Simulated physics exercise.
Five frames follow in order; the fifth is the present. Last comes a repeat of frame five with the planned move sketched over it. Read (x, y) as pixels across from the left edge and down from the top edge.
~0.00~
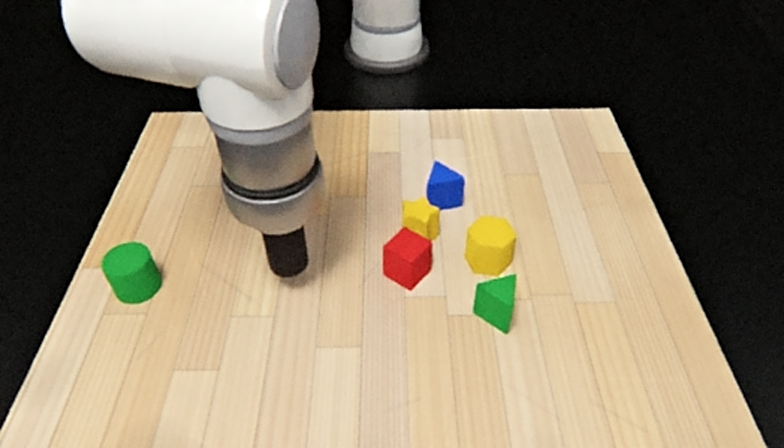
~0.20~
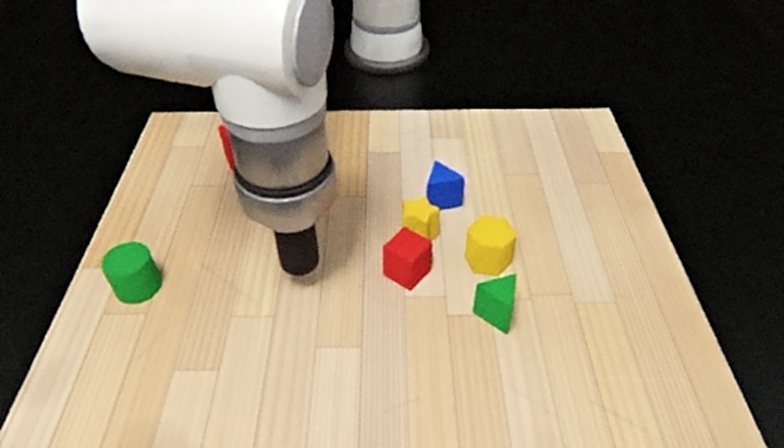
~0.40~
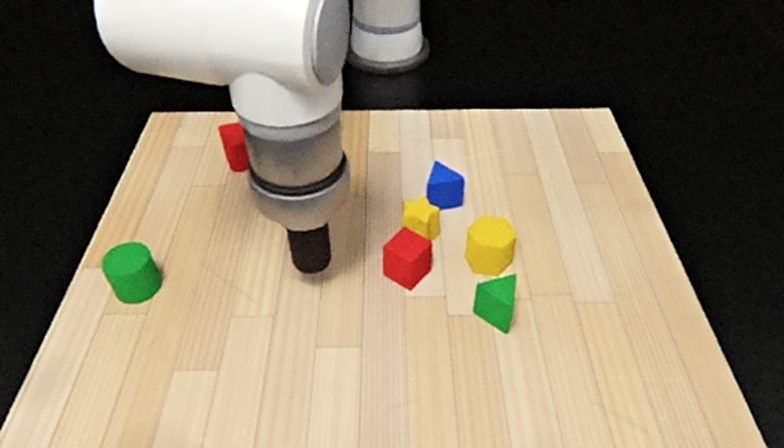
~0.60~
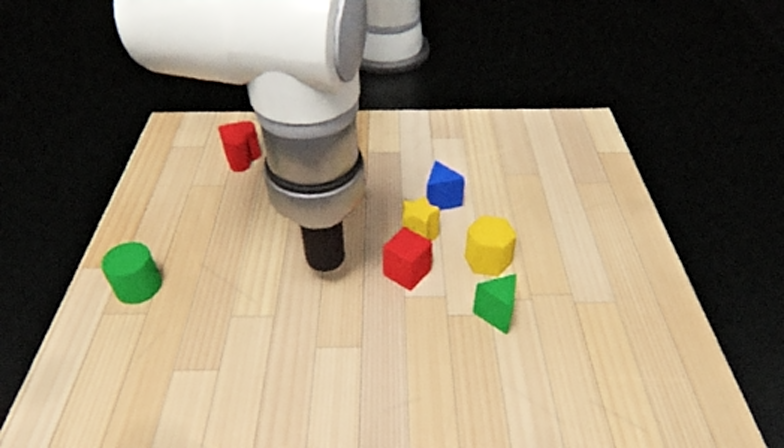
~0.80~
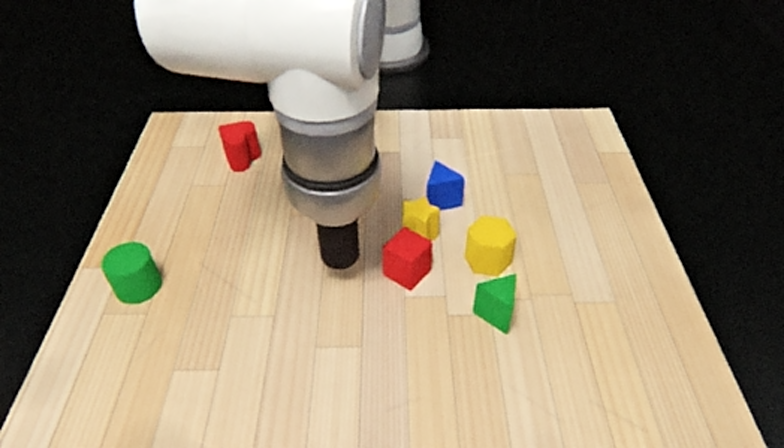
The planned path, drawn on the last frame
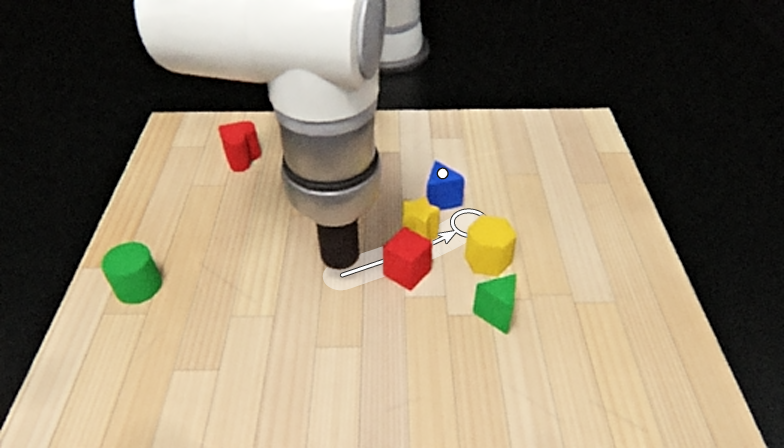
On a wooden table, a robot arm moves its dark stick right while the blocks stay still.
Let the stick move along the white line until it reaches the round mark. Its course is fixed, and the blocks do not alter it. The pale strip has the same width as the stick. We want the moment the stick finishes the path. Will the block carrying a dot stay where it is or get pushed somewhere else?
It gets pushed out of place.
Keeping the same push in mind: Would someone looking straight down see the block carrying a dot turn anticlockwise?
Going by the path, yes.
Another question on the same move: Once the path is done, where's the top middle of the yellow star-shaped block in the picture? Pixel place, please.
When the path ends, it will be at (470, 173).
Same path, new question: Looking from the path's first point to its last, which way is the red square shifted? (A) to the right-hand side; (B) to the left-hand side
A: To the right-hand side.
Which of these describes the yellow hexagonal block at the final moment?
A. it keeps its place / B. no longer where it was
Option A.
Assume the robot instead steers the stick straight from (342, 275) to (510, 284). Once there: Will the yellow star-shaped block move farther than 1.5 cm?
I believe not.
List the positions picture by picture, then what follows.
Lower end of the stick (289, 264), tops of blocks, red square (408, 243), yellow star-shaped block (420, 208), blue triangular block (443, 173), yellow hexagonal block (492, 231), in the first frame.
Stick (300, 263), blocks as before, in the second frame.
Stick (312, 261), blocks as before, in the third frame.
Stick (326, 259), blocks as before, in the fourth frame.
Stick (340, 256), red square (408, 243), yellow star-shaped block (420, 208), blue triangular block (443, 173), yellow hexagonal block (492, 231), in the fifth frame.
The drawn path runs from (342, 275) by way of (411, 252) to (470, 223); the dot is on the blue triangular block.
What follows on the original path. One third of the way, stick (391, 240); red square (423, 245).
Two thirds of the way, stick (434, 224); red square (437, 245), turned 30° clockwise; yellow star-shaped block (443, 192).
At the end, stick (472, 204); red square (437, 245), turned 30° clockwise; yellow star-shaped block (470, 173), turned 20° anticlockwise; blue triangular block (443, 163), turned 20° anticlockwise; yellow hexagonal block not moved.
